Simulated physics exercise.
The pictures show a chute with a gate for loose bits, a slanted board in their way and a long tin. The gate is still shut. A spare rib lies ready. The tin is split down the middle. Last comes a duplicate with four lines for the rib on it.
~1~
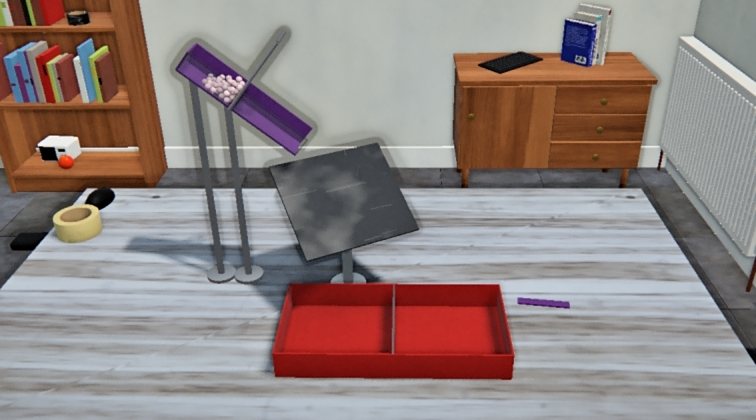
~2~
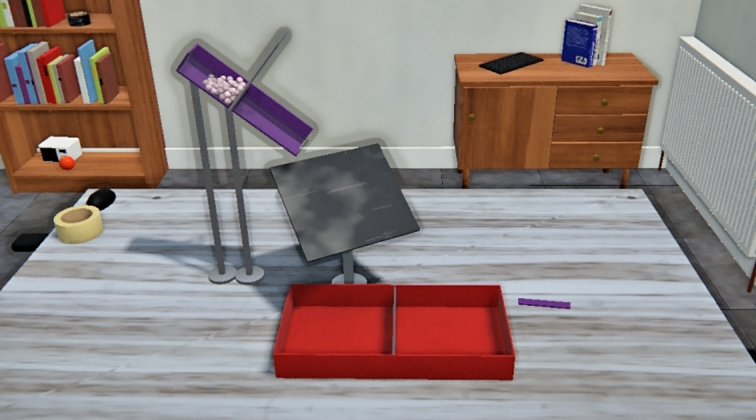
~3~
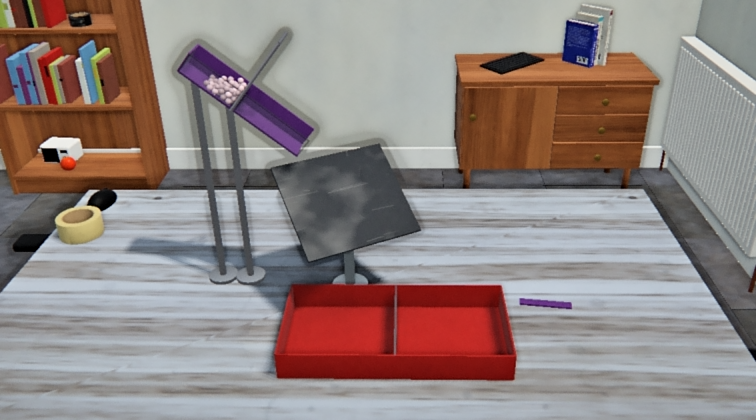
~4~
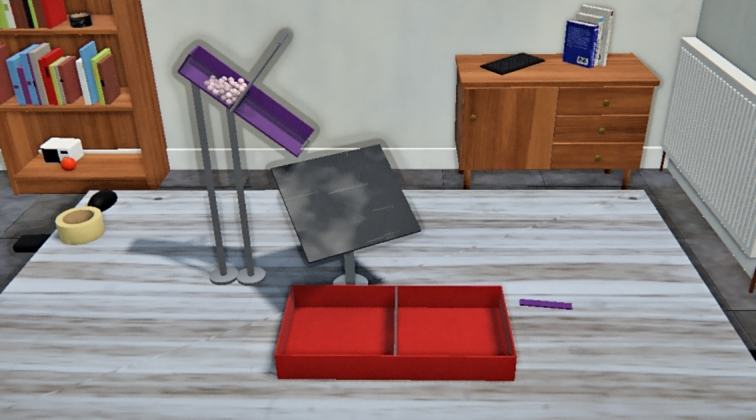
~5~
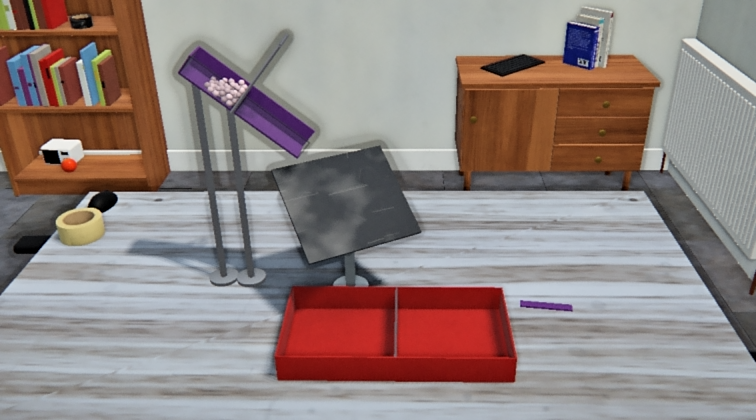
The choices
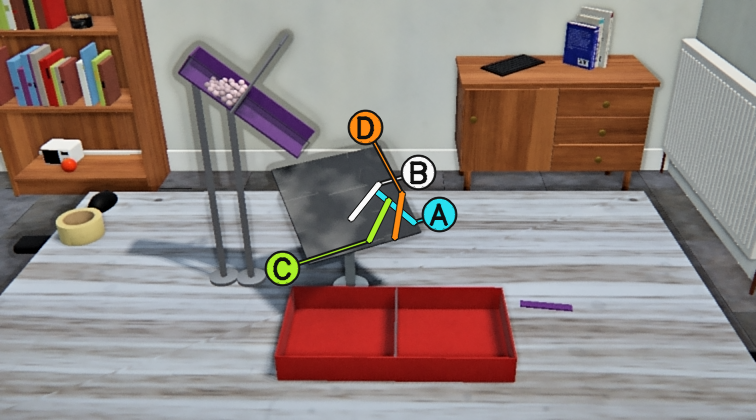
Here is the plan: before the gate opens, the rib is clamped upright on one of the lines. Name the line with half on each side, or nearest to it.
Line D.
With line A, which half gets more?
The right half.
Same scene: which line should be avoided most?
Here it is line A.
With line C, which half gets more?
More lands on the left.
On the marked copy, line A from (374, 189) to (414, 222); line B from (378, 184) to (351, 218); line C from (388, 200) to (369, 240); line D from (402, 193) to (394, 237).
For line A, of what is caught, about a tenth in the left half, almost all in the right.
For line B, of what is caught, the larger part in the left half, roughly a quarter in the right.
For line C, of what is caught, the larger part in the left half, roughly a quarter in the right.
For line D, of what is caught, roughly half in the left half, roughly half in the right.
